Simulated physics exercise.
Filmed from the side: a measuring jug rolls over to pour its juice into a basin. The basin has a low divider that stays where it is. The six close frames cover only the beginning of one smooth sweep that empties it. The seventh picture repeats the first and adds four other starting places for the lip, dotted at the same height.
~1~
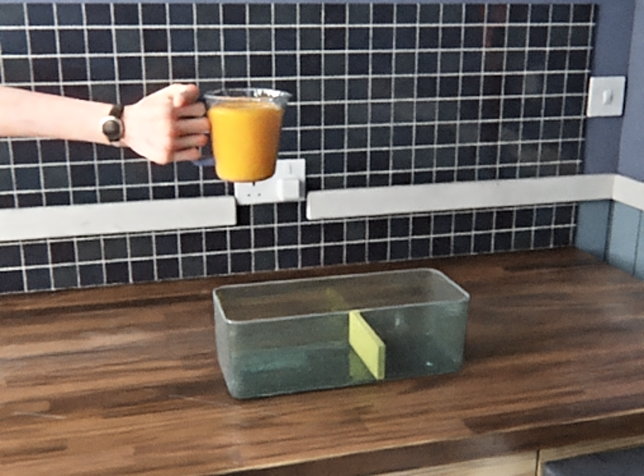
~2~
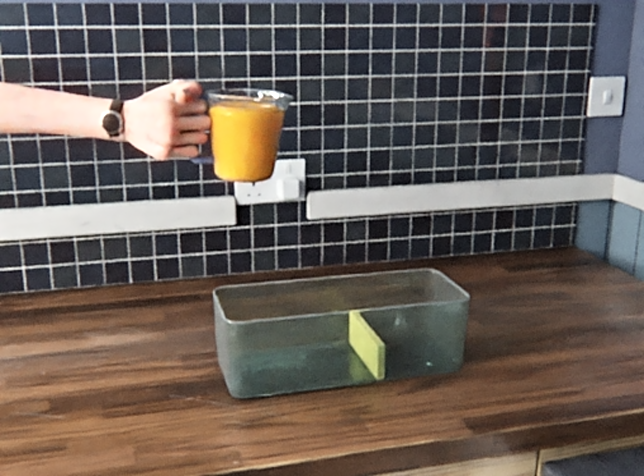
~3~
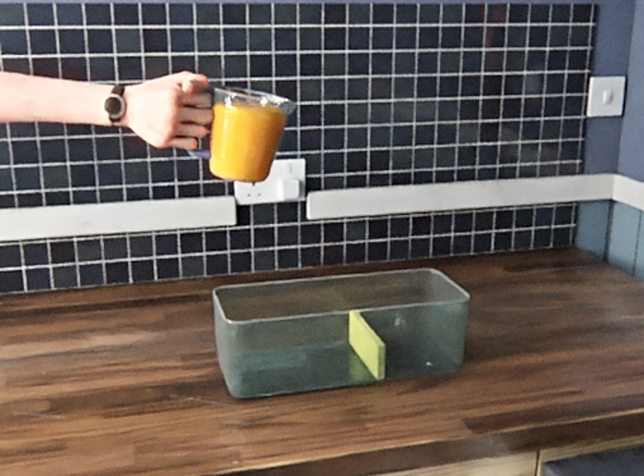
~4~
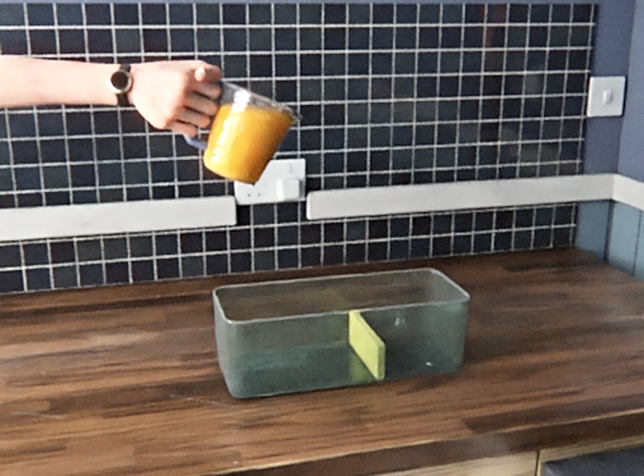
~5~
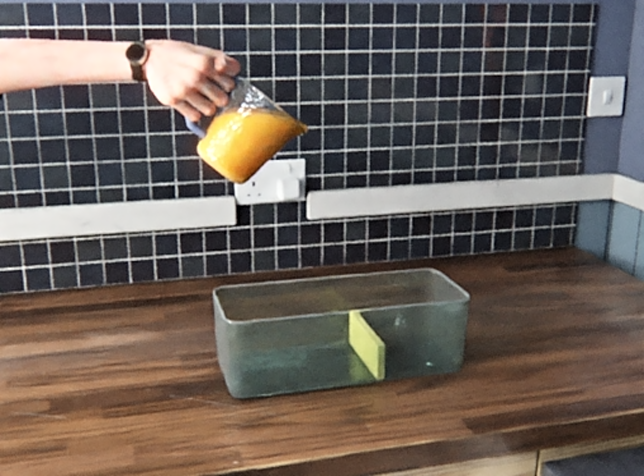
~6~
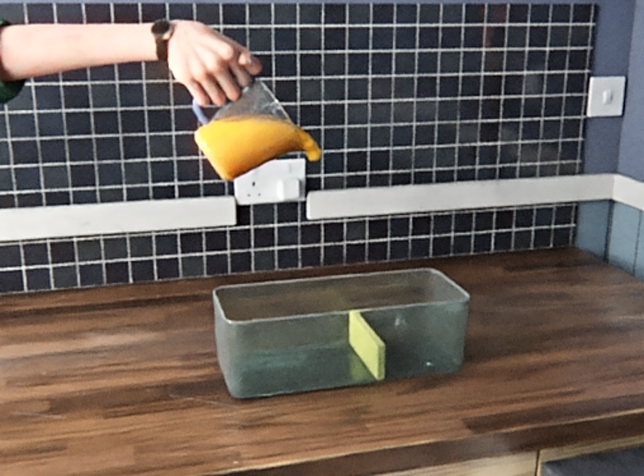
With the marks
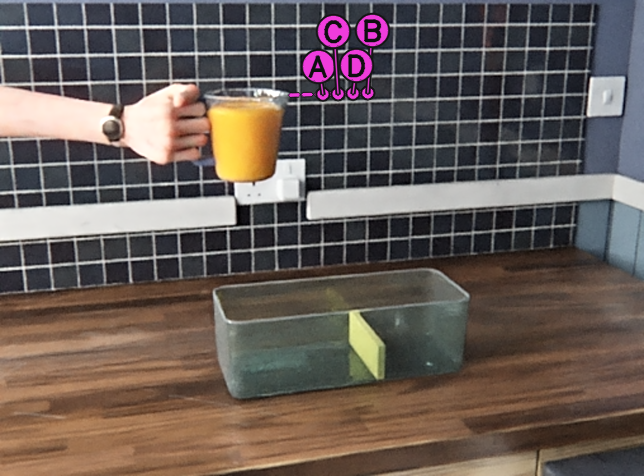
A hand tilting a clear jug of orange juice rightward above a divided glass basin, juice starting over the lip.
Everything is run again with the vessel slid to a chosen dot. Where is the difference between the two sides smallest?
Go for A.
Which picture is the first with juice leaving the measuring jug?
In picture 5.
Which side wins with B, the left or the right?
The right side.
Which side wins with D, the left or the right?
The right one.
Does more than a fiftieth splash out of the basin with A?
Yes.
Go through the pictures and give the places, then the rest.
Upright, lip at (290, 95); basin from (229, 397) to (462, 368); top of the wall at (366, 327); nothing has left yet.
Tipped about 3°, lip at (292, 97); nothing has left yet.
Tipped about 11°, lip at (297, 104); nothing has left yet.
Tipped about 24°, lip at (301, 116); nothing has left yet.
Tipped about 40°, lip at (304, 132); juice is over the lip, down to (304, 132).
Tipped about 58°, lip at (301, 150); juice is over the lip, down to (311, 158).
On the marked copy, A at (322, 94); B at (367, 92); C at (338, 93); D at (353, 93).
With A, about 52 % ends left of the wall and 41 % right of it; 7 % is lost outside.
With B, about 11 % ends left of the wall and 77 % right of it; 12 % is lost outside.
With C, about 19 % ends left of the wall and 74 % right of it; 7 % is lost outside.
With D, about 9 % ends left of the wall and 81 % right of it; 9 % is lost outside.
